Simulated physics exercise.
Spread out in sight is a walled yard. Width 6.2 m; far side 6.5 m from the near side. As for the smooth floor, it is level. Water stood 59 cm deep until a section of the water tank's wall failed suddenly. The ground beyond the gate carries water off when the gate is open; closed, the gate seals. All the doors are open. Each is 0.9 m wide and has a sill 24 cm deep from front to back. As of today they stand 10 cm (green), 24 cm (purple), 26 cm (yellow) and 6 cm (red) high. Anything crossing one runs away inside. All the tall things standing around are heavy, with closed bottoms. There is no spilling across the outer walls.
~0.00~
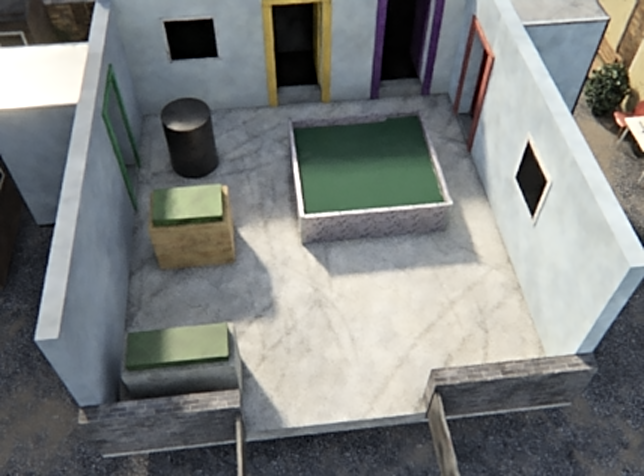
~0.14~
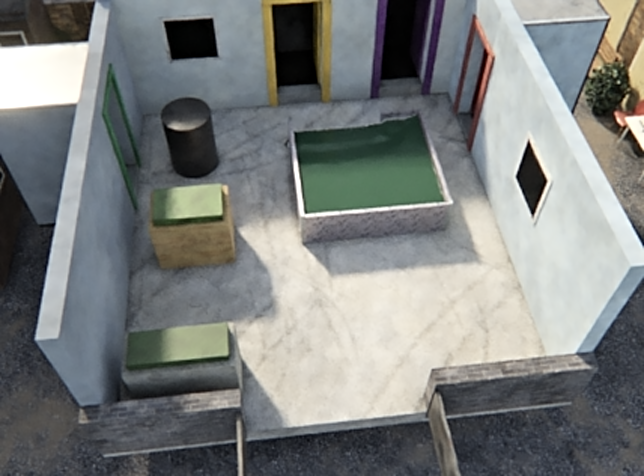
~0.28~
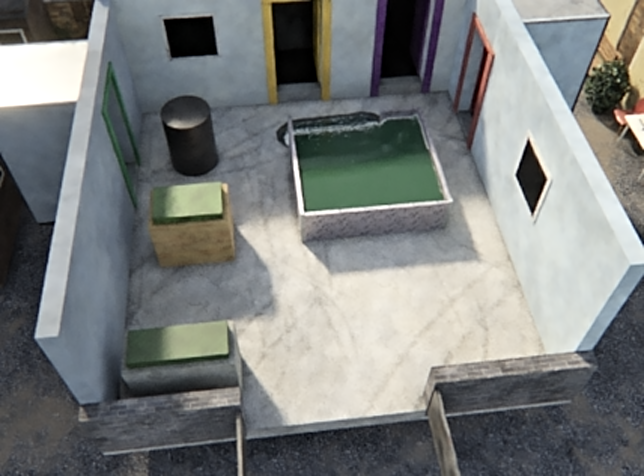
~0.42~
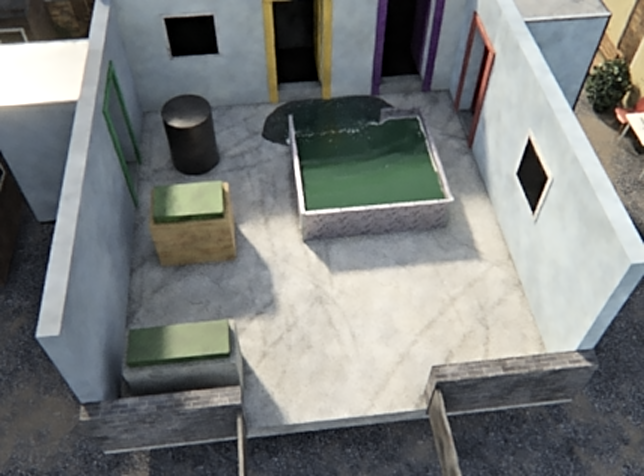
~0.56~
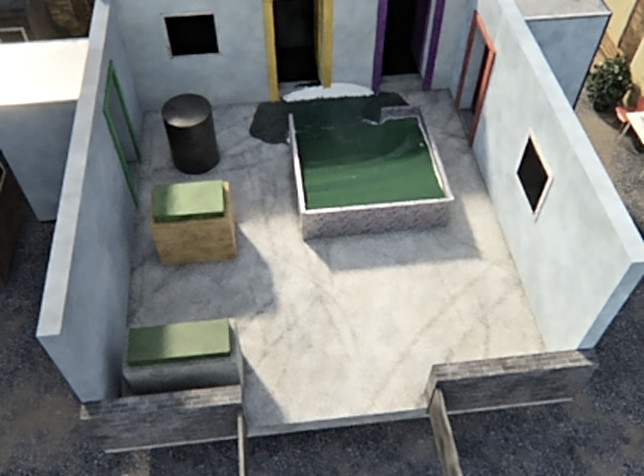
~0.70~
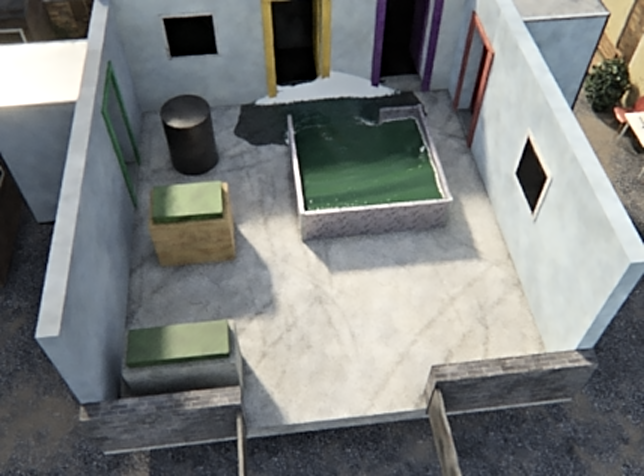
Raised tank of green water in a walled yard leaking over its far side, a dark puddle spreading across the pale floor.
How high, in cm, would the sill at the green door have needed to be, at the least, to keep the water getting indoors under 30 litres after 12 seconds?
About 7 cm.
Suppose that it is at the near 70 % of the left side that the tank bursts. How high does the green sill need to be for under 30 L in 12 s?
The answer is some 29 cm.
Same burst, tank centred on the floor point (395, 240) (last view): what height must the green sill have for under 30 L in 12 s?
8.5 cm, give or take.
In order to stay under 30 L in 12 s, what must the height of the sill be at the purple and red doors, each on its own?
You'd want some 12.5 cm at purple and some 16 cm at red.
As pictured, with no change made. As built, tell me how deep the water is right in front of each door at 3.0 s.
In cm: Green 11, purple 15, yellow 29, red 17.
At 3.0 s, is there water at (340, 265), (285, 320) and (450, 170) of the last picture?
Listed order - unwetted, unwetted, soaked through.
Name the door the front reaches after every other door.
The green one.
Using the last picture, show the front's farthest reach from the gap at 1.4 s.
In the last picture, around (180, 109).
After 1.4 s water covers 15 % of the floor, deepest (46 cm) near (314, 99); it has not reached the green door.
After 3.0 s water covers 40 % of the floor, deepest (38 cm) near (152, 111); 11 cm at the green door, 0 litres in over its 10 cm sill.
After 12.0 s water covers 100 % of the floor, deepest (11 cm) near (119, 426); 6 cm at the green door, 10 litres in over its 10 cm sill.
At the green door as built, the water arrived by 2.4 s and peaked near 13 cm at 4.4 s.
With a sill of 6.5 cm, 39 litres would have come in within the 12 s; with 8 cm, 22 litres. So under 30 litres takes about 7 cm.
